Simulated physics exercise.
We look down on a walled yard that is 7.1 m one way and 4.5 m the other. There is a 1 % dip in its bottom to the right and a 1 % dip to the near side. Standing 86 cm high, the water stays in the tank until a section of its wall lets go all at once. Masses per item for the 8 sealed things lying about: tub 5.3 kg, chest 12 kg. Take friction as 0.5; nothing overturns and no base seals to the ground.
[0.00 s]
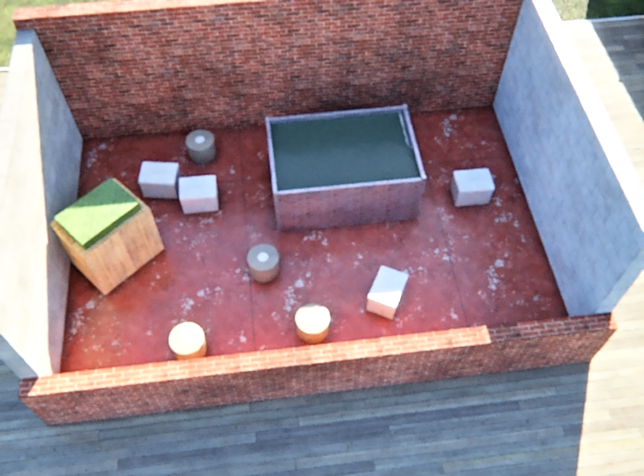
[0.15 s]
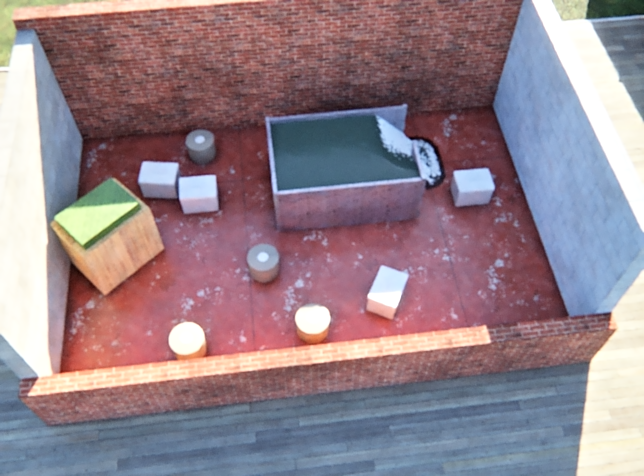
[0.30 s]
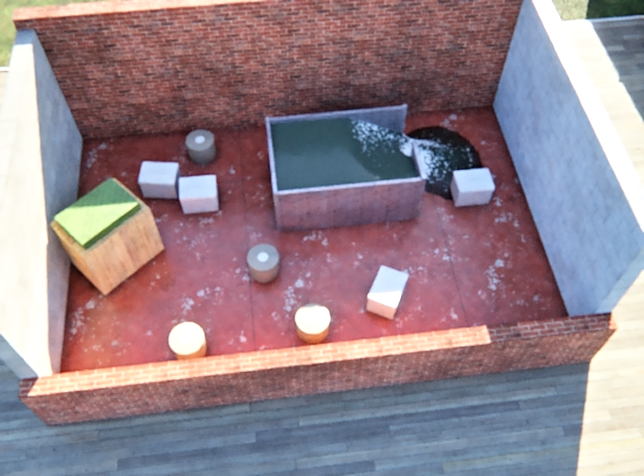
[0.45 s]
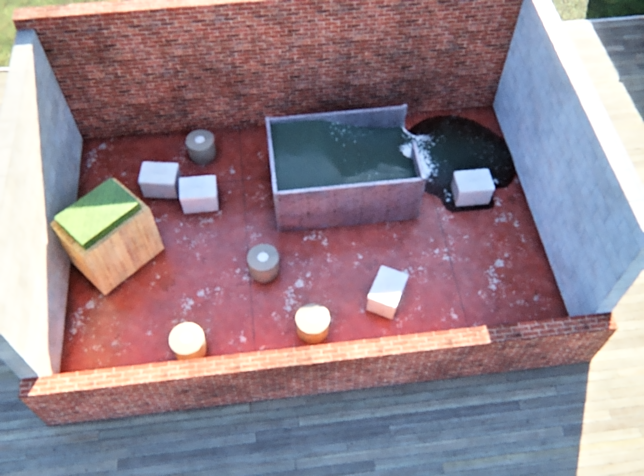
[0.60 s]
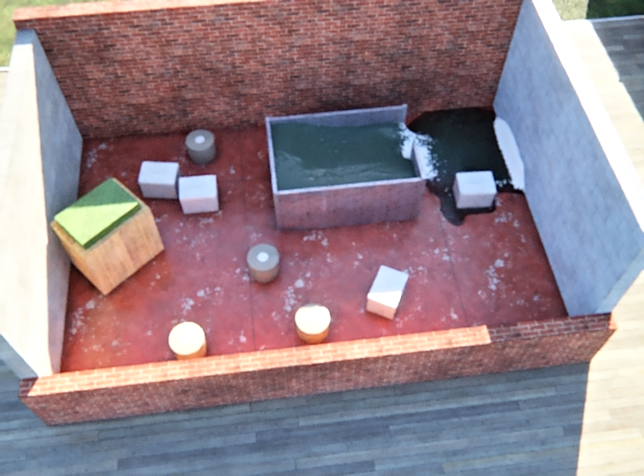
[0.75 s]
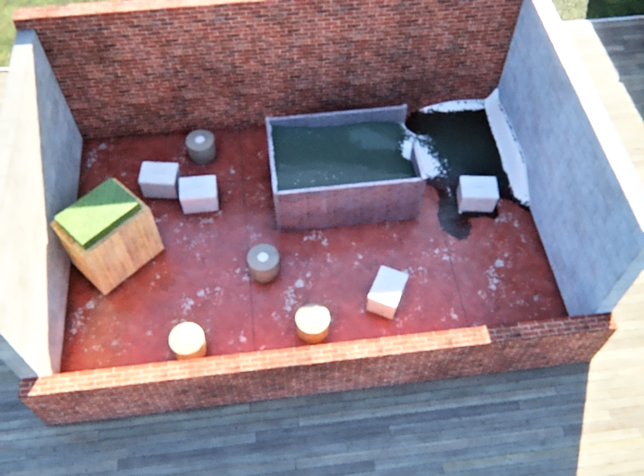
Brick-walled yard with dark water pouring from a raised tank's right end, spreading to the right wall and nudging a white box.
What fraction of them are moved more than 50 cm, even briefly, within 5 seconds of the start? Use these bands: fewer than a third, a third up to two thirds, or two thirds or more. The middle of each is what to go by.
It falls in a third up to two thirds.
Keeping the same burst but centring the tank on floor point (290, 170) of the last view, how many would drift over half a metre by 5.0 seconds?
So the tally would be 4.
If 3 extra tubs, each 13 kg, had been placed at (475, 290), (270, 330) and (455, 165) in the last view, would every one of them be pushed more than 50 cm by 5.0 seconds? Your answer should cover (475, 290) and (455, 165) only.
Taking them in turn, the first is above the mark and the second above the mark.
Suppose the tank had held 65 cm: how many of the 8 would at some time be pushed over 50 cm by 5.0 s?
I count 3 of them in that case.
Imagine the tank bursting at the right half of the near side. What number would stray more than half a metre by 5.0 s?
That would give 4.
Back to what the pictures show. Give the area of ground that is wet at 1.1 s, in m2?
I'd put it close to 7.5 m2.
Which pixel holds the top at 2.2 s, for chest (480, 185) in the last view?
It would be close to (474, 218) by then.
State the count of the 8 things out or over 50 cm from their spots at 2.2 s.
By my tally, 1.
After 1.1 s 0 of 8 are over 50 cm from their spots; 0 afloat.
After 2.2 s 1 of 8 are over 50 cm from their spots; 0 afloat.
After 3.5 s 1 of 8 are over 50 cm from their spots; 0 afloat.
After 5.0 s 5 of 8 are over 50 cm from their spots, and 5 have been at some point; 1 afloat.
